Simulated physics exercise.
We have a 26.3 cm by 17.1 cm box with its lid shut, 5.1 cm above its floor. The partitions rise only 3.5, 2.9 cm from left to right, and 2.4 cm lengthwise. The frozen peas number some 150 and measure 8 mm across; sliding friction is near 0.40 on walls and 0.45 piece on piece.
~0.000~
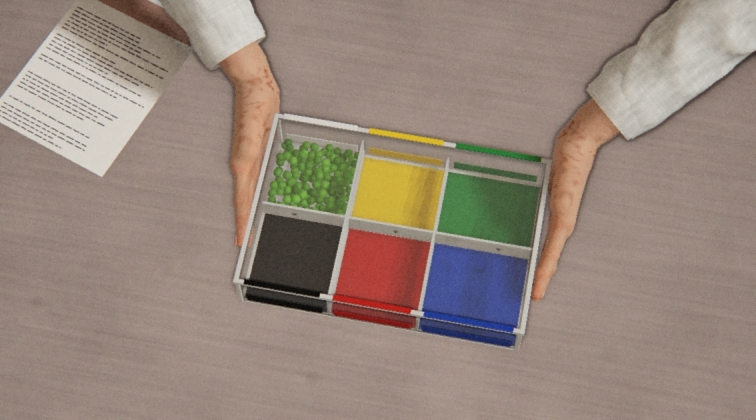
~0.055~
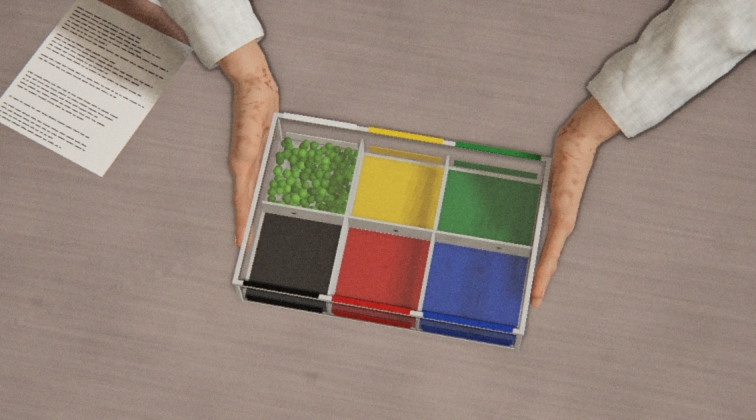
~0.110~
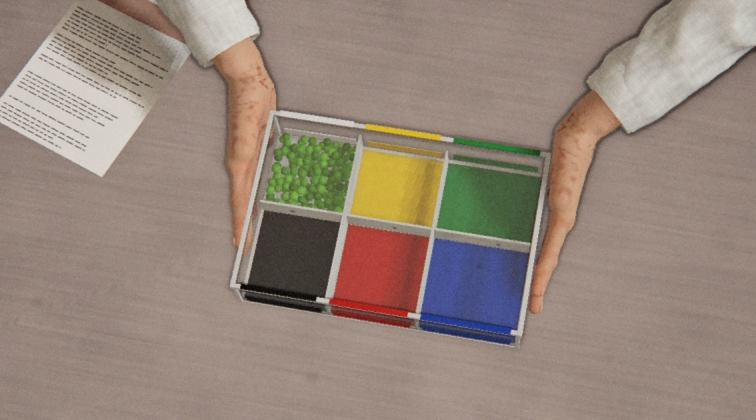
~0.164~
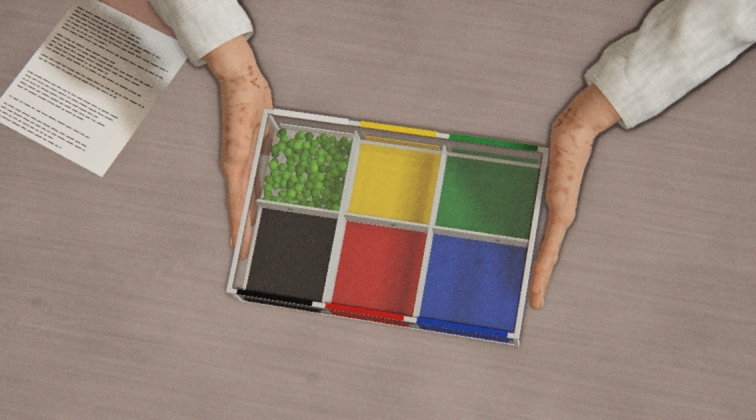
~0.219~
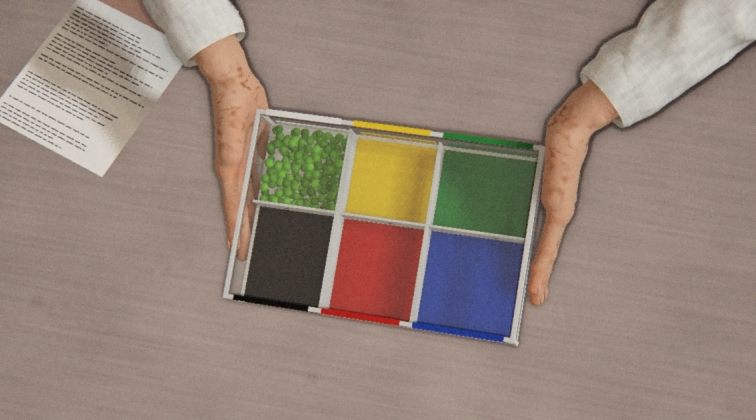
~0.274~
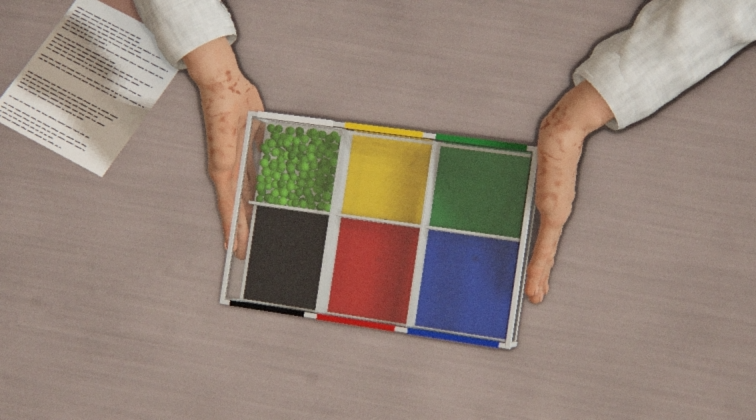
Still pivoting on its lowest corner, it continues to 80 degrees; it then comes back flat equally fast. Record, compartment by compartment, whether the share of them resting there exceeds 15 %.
Red compartment: Does not exceed; blue compartment: Does not exceed; green compartment: Does not exceed; yellow compartment: Does not exceed; white compartment: Exceeds; black compartment: Exceeds.
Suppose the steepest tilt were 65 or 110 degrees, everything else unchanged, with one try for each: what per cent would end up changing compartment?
About 25 and 95 per cent.
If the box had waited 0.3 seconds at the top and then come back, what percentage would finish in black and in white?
Black keeps 65% and white keeps 35%.
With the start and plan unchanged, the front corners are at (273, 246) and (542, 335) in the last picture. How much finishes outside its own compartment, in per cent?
Then roughly 35 per cent.
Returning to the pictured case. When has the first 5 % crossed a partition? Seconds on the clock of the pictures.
Close to the 0.80 s mark.
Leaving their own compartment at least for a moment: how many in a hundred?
Around 60 in a hundred.
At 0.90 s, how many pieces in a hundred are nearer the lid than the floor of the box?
Around 40 %.
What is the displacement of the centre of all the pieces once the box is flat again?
It moves around 7.5 centimetres.
After 0.90 s, tilt 78 degrees; white 70 %, black 30 %.
After 1.32 s, tilt 32 degrees; white 40 %, black 60 %.
Then, at 1.82 s, tilt 0 degrees; white 40 %, black 60 %.
By 2.5 s all is still; red 0 %, blue 0 %, green 0 %, yellow 0 %, white 40 %, black 60 %.
